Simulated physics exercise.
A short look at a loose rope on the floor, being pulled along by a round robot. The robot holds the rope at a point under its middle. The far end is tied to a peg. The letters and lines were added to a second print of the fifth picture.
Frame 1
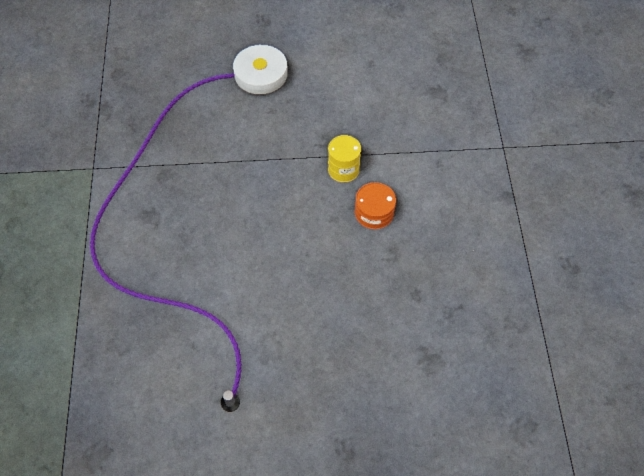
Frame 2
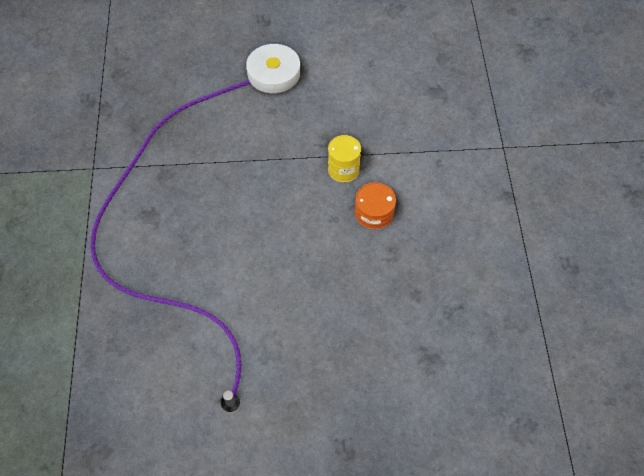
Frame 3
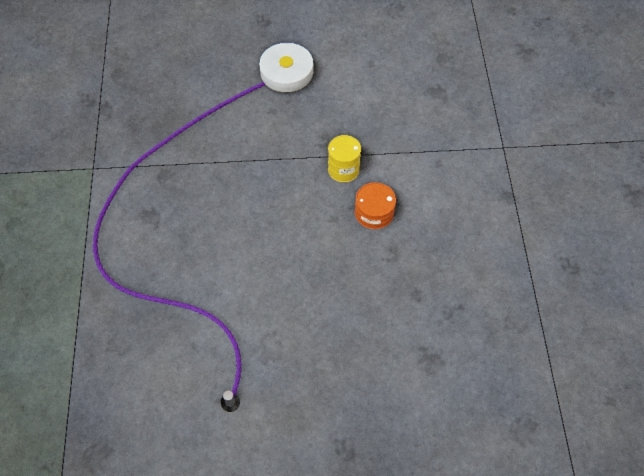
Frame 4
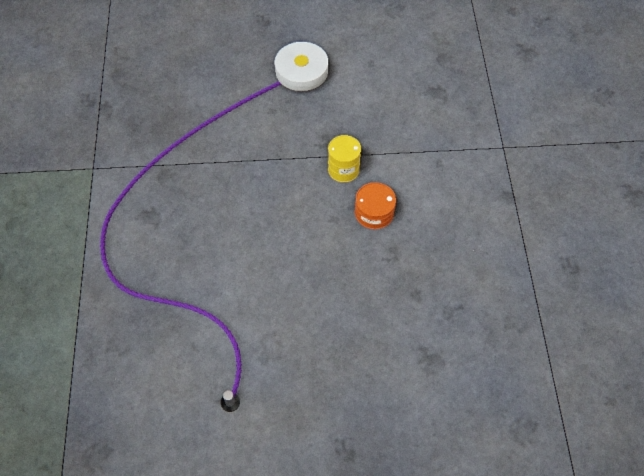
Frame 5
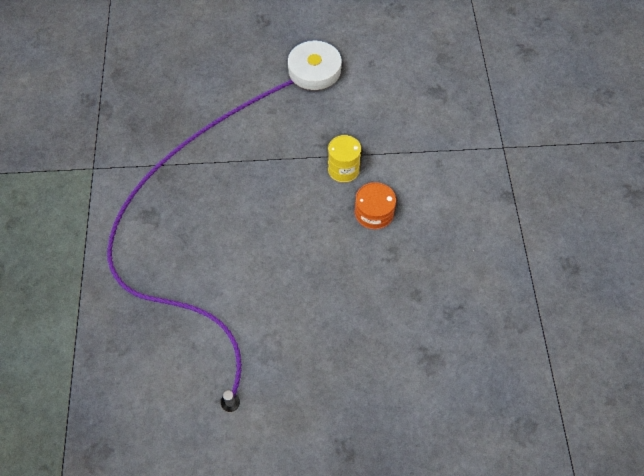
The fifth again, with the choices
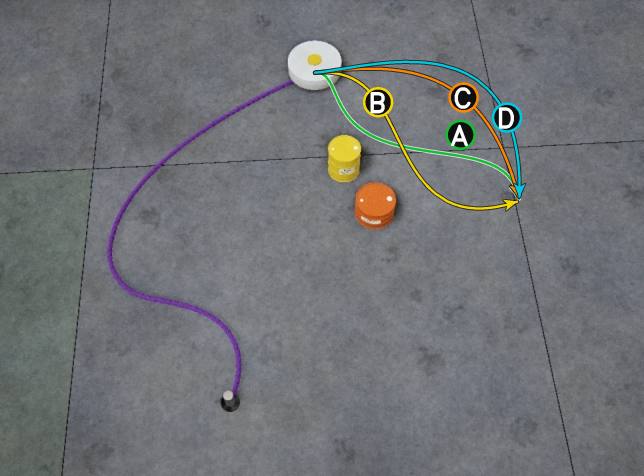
At the start, a purple rope curves in an S shape across a gray floor from a small dark peg to a round white robot, left of a yellow keg and an orange tub. The robot slides a short way right, drawing the rope's upper part straighter, then its left bend slightly inward.
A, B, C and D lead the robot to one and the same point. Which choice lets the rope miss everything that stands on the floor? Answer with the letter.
Route D.
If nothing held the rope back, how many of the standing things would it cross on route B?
Two.
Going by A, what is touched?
The yellow keg.
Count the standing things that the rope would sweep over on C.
One.
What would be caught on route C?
The yellow keg.
On the marked copy, A from (315, 73) via (402, 146) to (519, 199); B from (315, 73) via (402, 148) to (517, 202); C from (315, 73) via (454, 90) to (518, 197); D from (315, 73) via (467, 74) to (520, 197).
Following D. Soon after the start, robot (431, 57), middle of the rope (223, 180).
Later, robot (513, 122), middle of the rope (269, 173).
In the end, robot (522, 195), middle of the rope (272, 174); nothing has been touched.
As for the rest, A meets the yellow keg; B meets the yellow keg and orange tub; C meets the yellow keg.
